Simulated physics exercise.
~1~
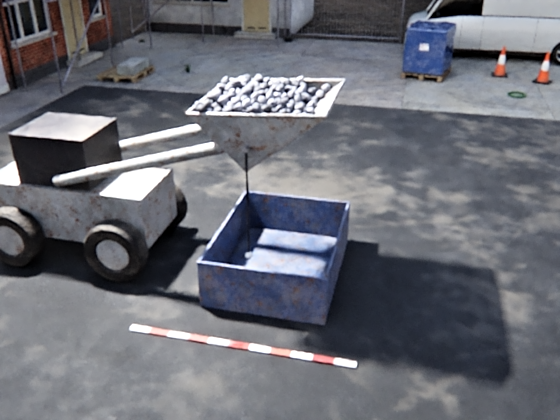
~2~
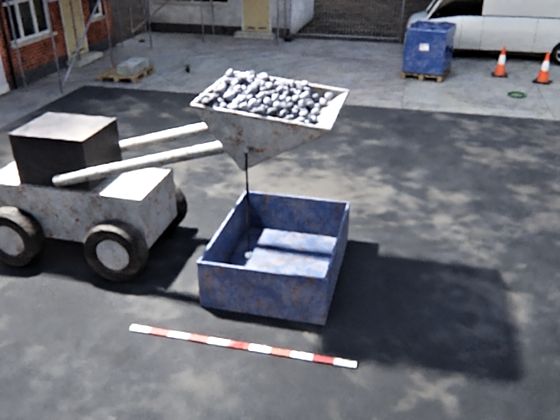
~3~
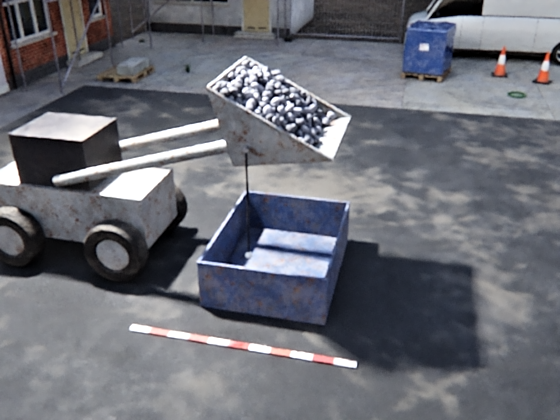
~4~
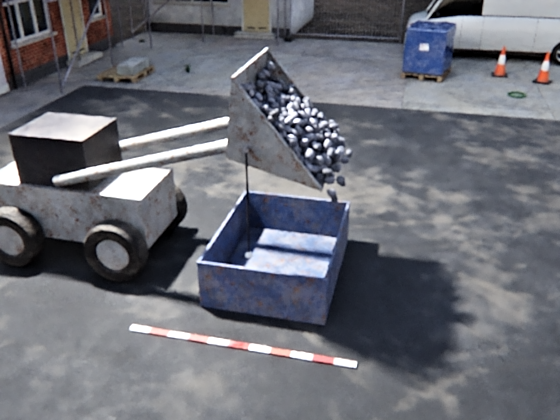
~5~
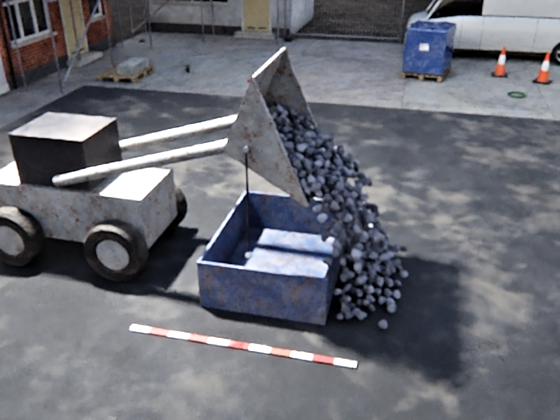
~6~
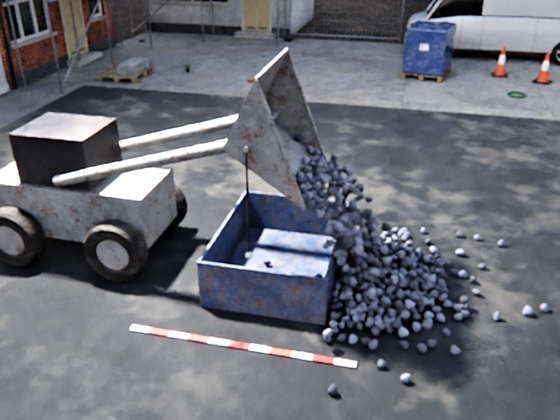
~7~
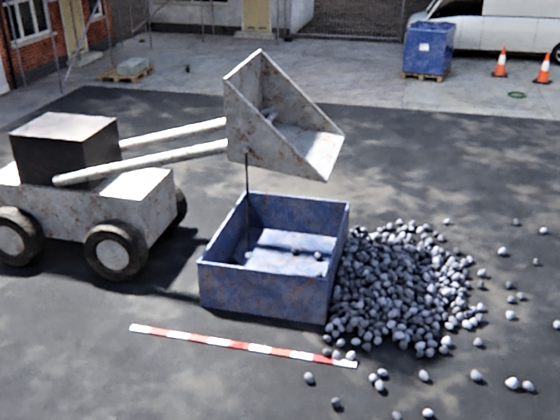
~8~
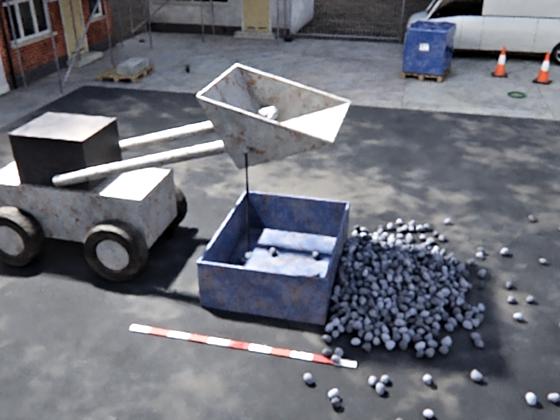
Building site yard, a loader tipping its bucket of round grey stones, most missing the blue bin and heaping beside it.
